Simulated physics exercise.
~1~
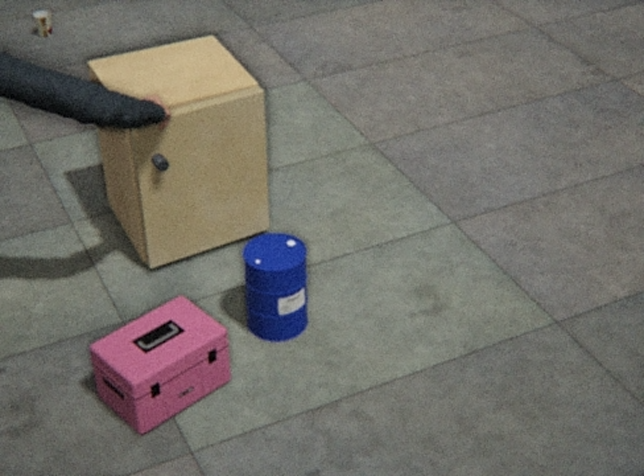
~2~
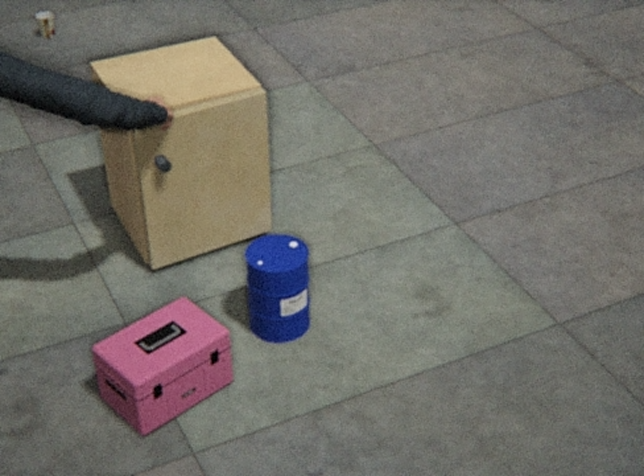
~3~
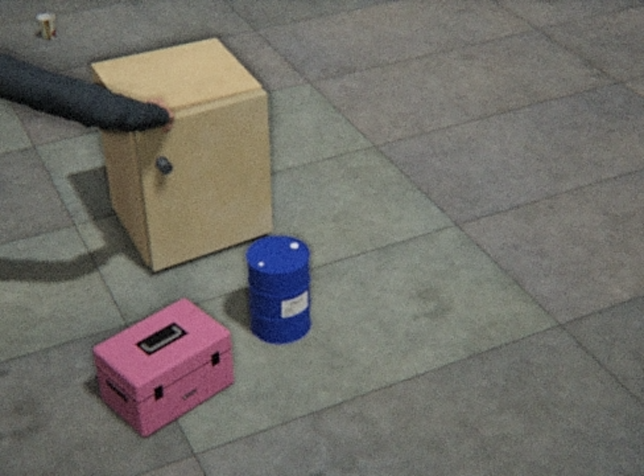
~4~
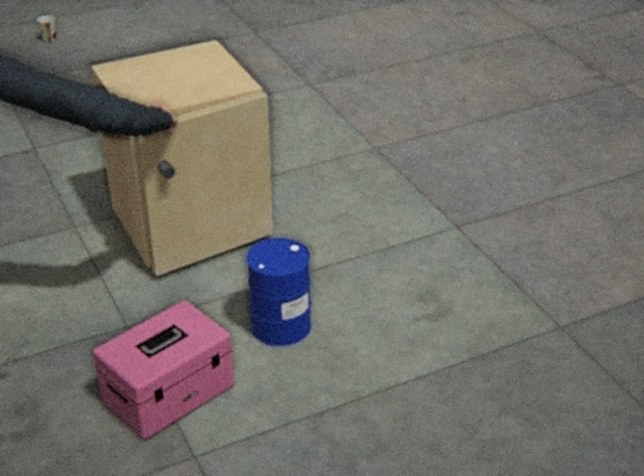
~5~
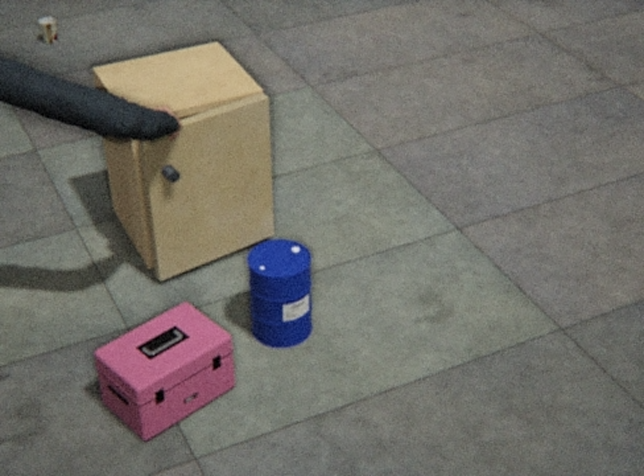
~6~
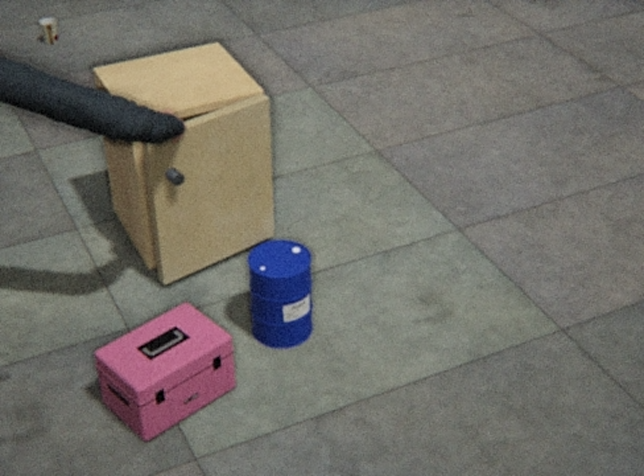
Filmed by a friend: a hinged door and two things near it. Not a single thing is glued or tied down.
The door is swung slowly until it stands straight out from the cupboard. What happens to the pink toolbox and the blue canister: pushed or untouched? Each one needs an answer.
As it turns out, the pink toolbox stays untouched and the blue canister gets shoved.
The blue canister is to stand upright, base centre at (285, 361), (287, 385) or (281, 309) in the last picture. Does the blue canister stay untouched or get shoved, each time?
Is not touched; is not touched; is hit.
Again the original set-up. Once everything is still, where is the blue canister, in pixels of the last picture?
It comes to rest at about (340, 301) in the last picture.
Then, 1.34 s past the last view, door 63° open; pink toolbox at rest near (167, 370); blue canister travelled a little near (296, 296).
Then, 1.58 s past the last view, door 72° open; pink toolbox at rest near (167, 370); blue canister travelled a little near (317, 298).
Then, 1.78 s past the last view, door 80° open; pink toolbox at rest near (167, 370); blue canister travelled about its own width near (332, 299).
Finally, the pink toolbox remains where it is, near (167, 370); the blue canister is pushed along, near (340, 301).
